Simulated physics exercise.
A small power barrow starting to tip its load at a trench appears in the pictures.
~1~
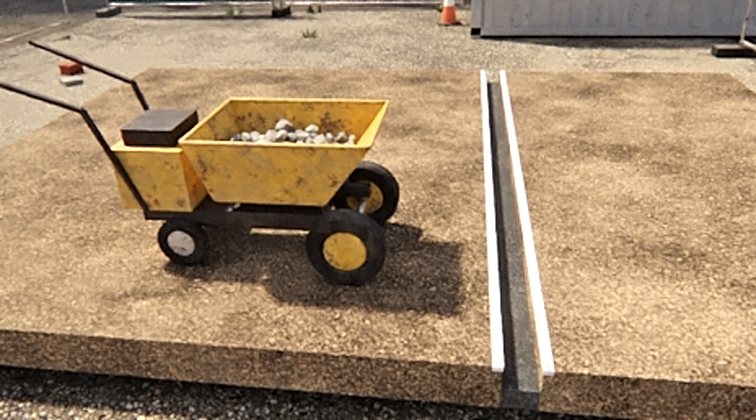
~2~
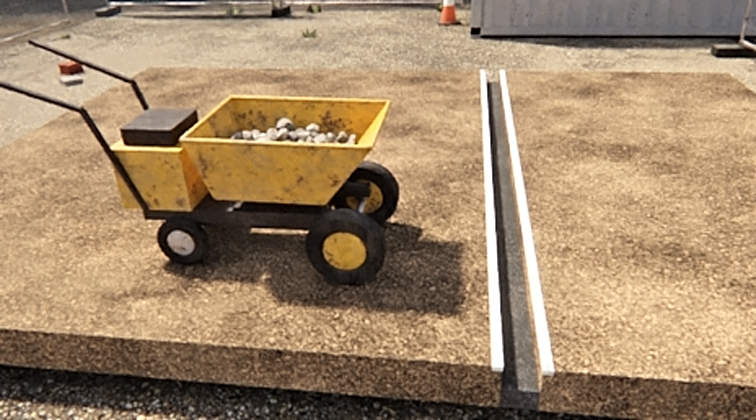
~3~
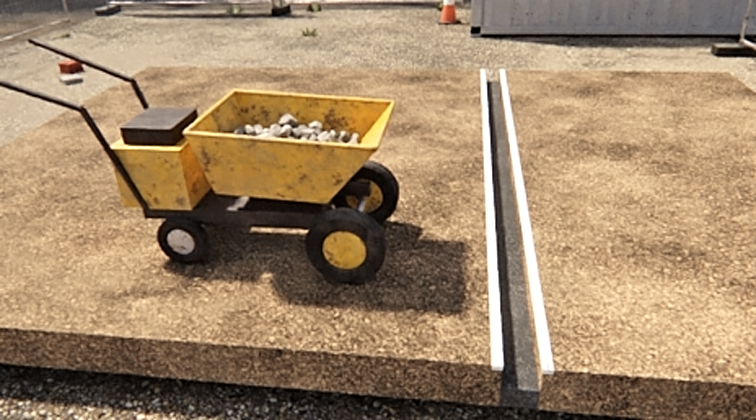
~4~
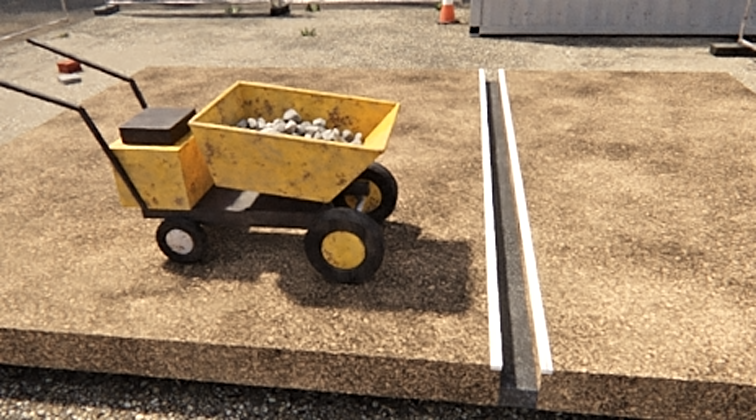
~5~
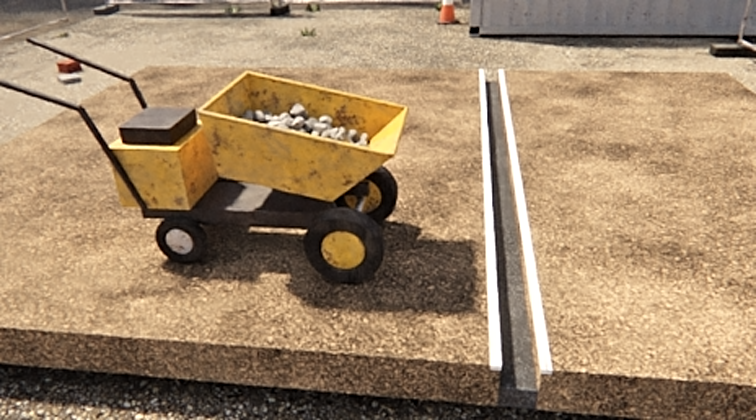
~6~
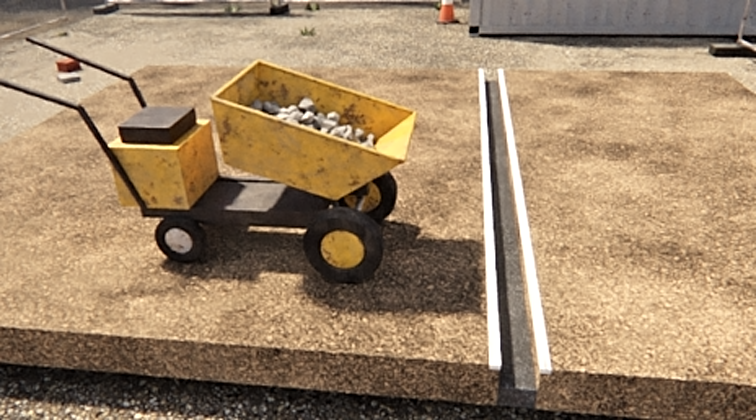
On a patch of brown gravelly ground, a small yellow power barrow loaded with broken stones stood left of a narrow trench, and its skip slowly tilted forward, the back rising while the wheels stayed put.
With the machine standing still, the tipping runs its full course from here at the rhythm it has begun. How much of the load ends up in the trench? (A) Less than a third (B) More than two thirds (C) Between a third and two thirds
Option C: Between a third and two thirds.
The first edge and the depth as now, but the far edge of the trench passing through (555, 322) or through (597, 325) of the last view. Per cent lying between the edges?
60 % and 70 %, give or take.
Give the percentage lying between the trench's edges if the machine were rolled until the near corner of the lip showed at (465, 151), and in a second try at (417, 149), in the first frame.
0 per cent, then 50 per cent.
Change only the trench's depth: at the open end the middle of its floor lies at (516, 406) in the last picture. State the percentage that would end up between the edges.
I'd guess about 60 %.
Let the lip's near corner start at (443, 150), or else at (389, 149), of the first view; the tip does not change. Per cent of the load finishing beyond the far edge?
Roughly 80 per cent at the first spot and 20 per cent at the second.
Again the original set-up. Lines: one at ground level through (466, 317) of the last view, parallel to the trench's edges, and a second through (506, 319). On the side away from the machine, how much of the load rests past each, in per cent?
Roughly 80 and 50 %.
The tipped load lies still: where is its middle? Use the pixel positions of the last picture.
Near (503, 250).
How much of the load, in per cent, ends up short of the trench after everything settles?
I'd put it at some 30 per cent of the load.
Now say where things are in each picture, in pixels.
In the first picture, lip of the skip at (369, 148), level; top of the load at (286, 147), broken stones; first edge of the trench at (496, 319); far edge at (542, 322), the trench under half as wide as the skip, and about as deep as wide.
In the second picture, lip of the skip at (371, 148), level; top of the load at (276, 150).
In the third picture, lip of the skip at (376, 149), tipped barely; top of the load at (279, 147).
In the fourth picture, lip of the skip at (382, 151), tipped a little; top of the load at (280, 129).
In the fifth picture, lip of the skip at (392, 156), tipped a little; top of the load at (274, 133).
In the sixth picture, lip of the skip at (403, 161), tipped clearly; top of the load at (282, 125); first edge of the trench at (493, 318); far edge at (539, 321).
Soon after the last picture, skip tipped steeply; all in the skip.
A little later, skip tipped right over; most in the skip; a small part short of the trench; a small part in or heaped over the trench; a stray few falling.
Later still, skip tipped right over; a small part in the skip; about a quarter short of the trench; about half in or heaped over the trench; a small part beyond it.
At rest, skip tipped right over; a small part in the skip; about a third short of the trench; about half in or heaped over the trench; a small part beyond it.
